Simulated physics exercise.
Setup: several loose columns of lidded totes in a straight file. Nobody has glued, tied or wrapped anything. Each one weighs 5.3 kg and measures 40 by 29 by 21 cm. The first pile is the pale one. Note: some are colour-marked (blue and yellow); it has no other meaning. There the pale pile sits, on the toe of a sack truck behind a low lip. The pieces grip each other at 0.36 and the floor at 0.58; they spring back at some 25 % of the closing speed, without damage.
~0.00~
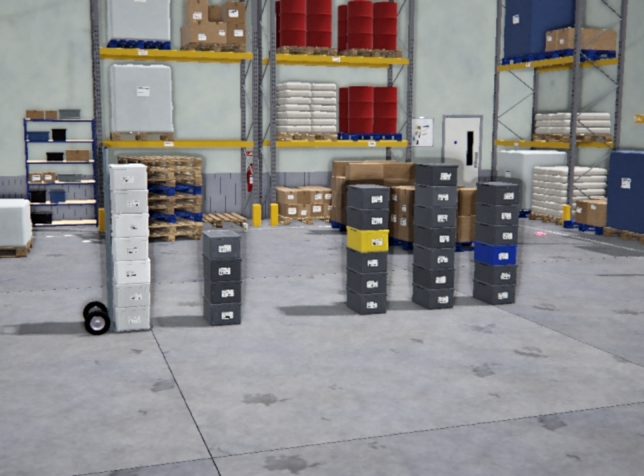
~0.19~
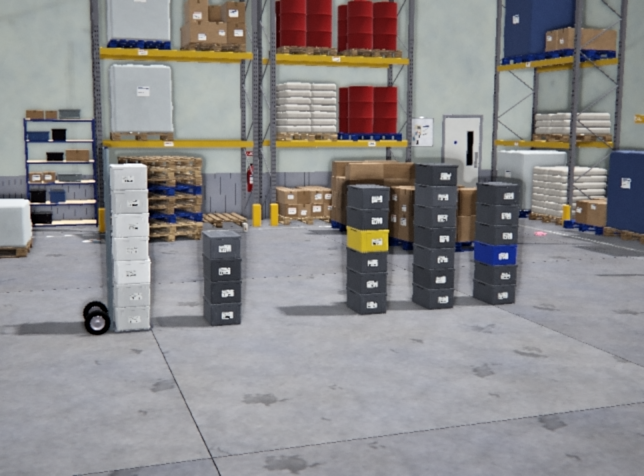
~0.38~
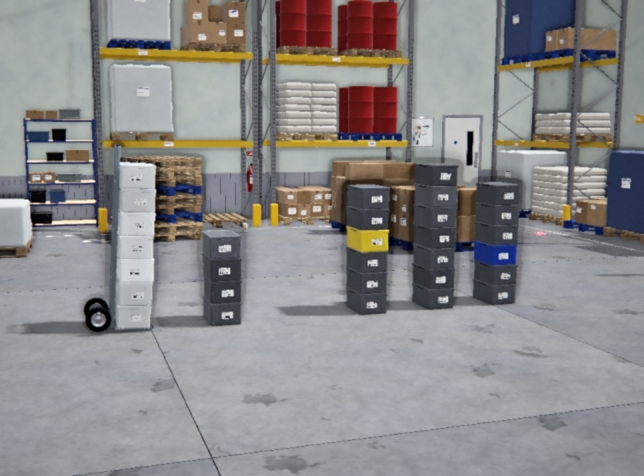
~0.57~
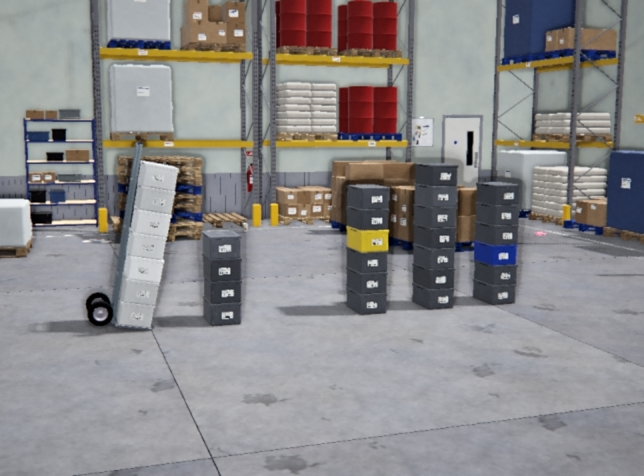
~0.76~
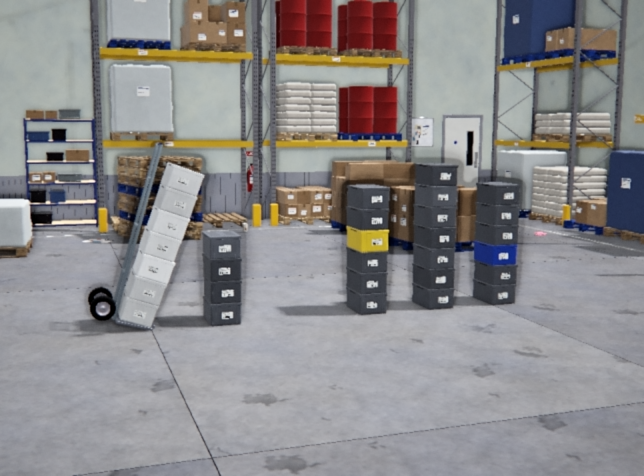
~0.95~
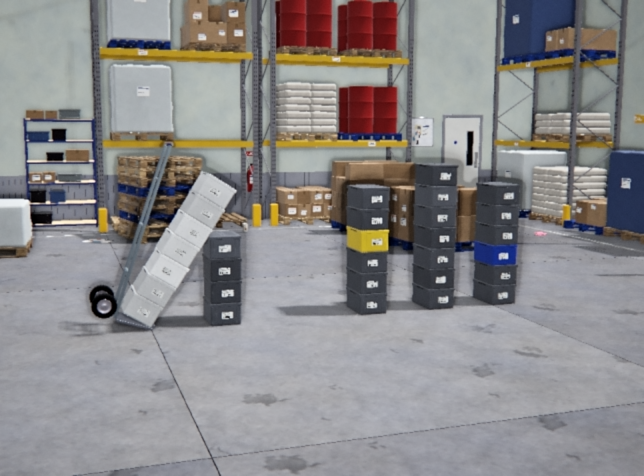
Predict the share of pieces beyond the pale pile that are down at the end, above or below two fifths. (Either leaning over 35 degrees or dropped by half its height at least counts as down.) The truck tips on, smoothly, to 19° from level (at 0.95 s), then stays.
The share ends below two fifths.
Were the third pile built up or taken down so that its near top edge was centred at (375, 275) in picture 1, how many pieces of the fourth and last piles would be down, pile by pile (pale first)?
Counts down - fourth: 0; last: 0.
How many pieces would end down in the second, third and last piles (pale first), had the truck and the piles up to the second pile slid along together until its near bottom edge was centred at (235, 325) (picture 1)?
Down by pile: Second 3, third 0, last 0.
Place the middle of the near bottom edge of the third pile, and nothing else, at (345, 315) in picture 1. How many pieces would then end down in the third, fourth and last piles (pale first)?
Third 0, fourth 0, last 0 down.
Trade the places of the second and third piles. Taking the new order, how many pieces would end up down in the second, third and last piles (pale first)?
Count of fallen pieces - second: 5; third: 2; last: 0.
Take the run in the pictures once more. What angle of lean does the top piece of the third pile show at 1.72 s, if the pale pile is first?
Lean: Near 0° off upright.
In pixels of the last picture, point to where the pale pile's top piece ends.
Somewhere about (340, 295).
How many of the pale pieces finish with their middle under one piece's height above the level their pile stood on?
The number is 3.
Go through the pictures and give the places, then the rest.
In the first frame (pixels give the middle of a visible side), truck frame (107, 186) 0° forward; yellow tote (375, 241); blue tote (505, 256); none of the others has stirred.
Truck frame (108, 186) 0° forward; yellow tote (375, 241), in the second frame.
Truck frame (117, 183) 4° forward, top of the pale pile leaning 3°; blue tote (505, 256); none of the others has stirred, in the third frame.
Truck frame (135, 181) 10° forward, top of the pale pile leaning 11°; blue tote (505, 256); none of the others has stirred, in the fourth frame.
Truck frame (152, 180) 16° forward, top of the pale pile leaning 20°; yellow tote (375, 241); none of the others has stirred, in the fifth frame.
Truck frame (159, 180) 19° forward, top of the pale pile leaning 33°; yellow tote (375, 241); blue tote (505, 256); none of the others has stirred, in the sixth frame.
After 1.24 s, 7 of the pale pile down; none of the 23 other totes down, 4 disturbed.
After 1.72 s, 7 of the pale pile down; 3 of the 23 other totes down.
In the end (2.7 s), 7 of the pale pile down; 3 of the 23 other totes down; yellow tote unmoved; blue tote unmoved. That is 13 per cent. From the last view, middles, yellow tote near (368, 239), blue tote near (495, 253).
